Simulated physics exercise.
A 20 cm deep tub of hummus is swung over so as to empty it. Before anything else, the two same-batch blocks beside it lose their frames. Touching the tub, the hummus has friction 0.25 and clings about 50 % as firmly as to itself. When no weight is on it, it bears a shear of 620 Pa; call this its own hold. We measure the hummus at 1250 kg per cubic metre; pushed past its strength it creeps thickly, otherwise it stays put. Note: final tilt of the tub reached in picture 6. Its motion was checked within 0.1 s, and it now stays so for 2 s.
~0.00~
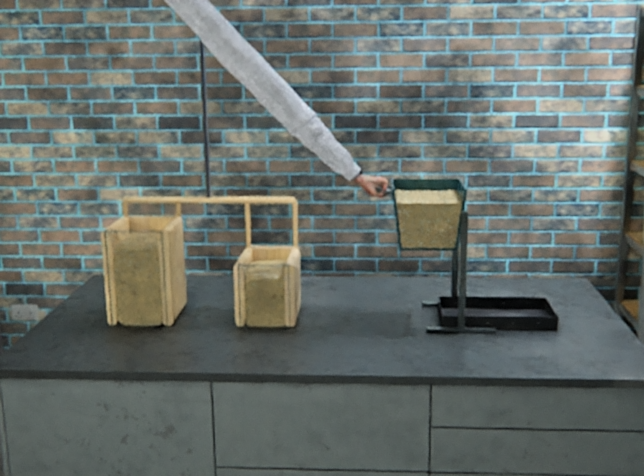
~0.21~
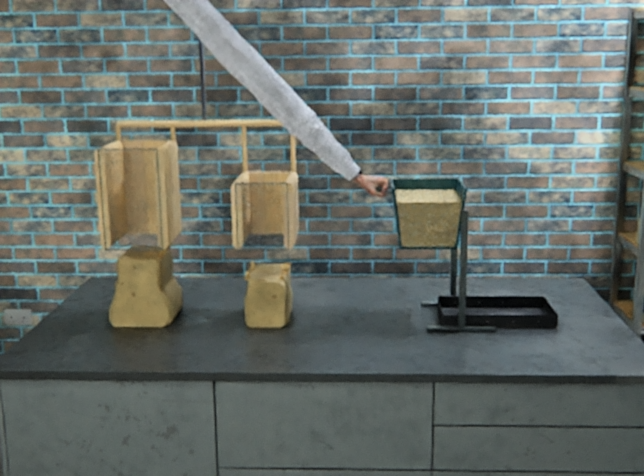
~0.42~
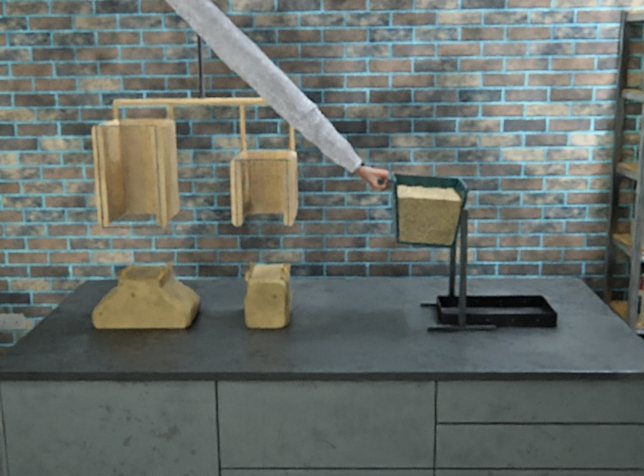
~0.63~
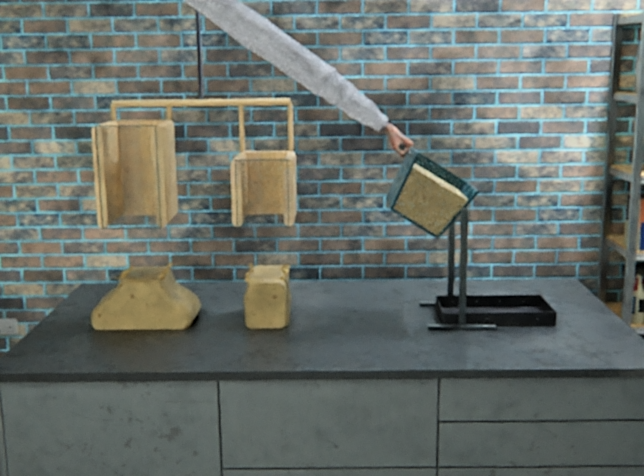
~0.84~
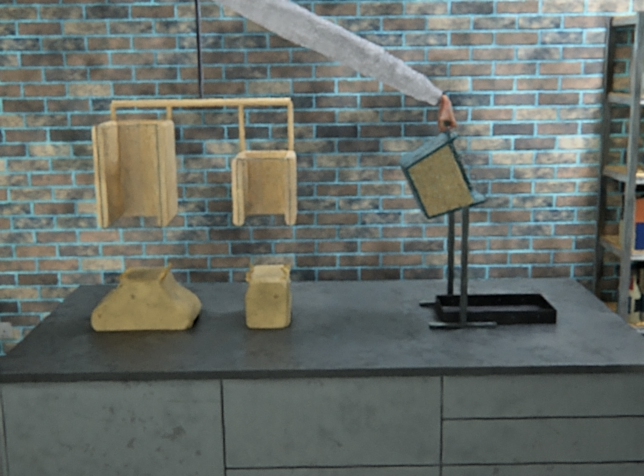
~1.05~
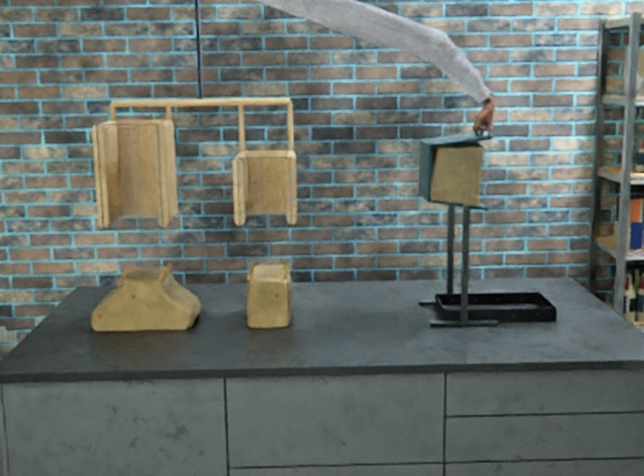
At first, a sleeved arm holds a tub of hummus upright on a stand, beside two blocks in wooden casings. The casings lift away, and the larger left block slumps low and wide while the smaller sags slightly. Then the hand swings the tub over onto its side, the hummus still inside.
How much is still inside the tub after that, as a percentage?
Close to 44 % is still inside the tub.
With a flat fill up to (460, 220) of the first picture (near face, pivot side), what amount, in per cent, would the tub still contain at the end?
95 %.
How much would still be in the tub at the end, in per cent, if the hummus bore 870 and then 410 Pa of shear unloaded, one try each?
Try one gives 100 per cent, try two gives 35 per cent.
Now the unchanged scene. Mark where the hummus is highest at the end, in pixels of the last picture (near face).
Highest point: Approx. (457, 179).
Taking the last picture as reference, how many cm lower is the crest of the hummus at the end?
About 11 cm.
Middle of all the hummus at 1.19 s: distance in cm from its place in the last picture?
The distance comes to some 4 cm.
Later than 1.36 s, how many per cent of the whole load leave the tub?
About 20 percent.
After 1.19 s, the tub is at 91 degrees and holds 94 %.
After 1.36 s, the tub is at 91 degrees and holds 64 %.
After 1.53 s, the tub is at 91 degrees and holds 46 %.
After 1.70 s, the tub is at 91 degrees and holds 44 %.
After 3.05 s, at the end, the tub is at 91 degrees and holds 44 %.
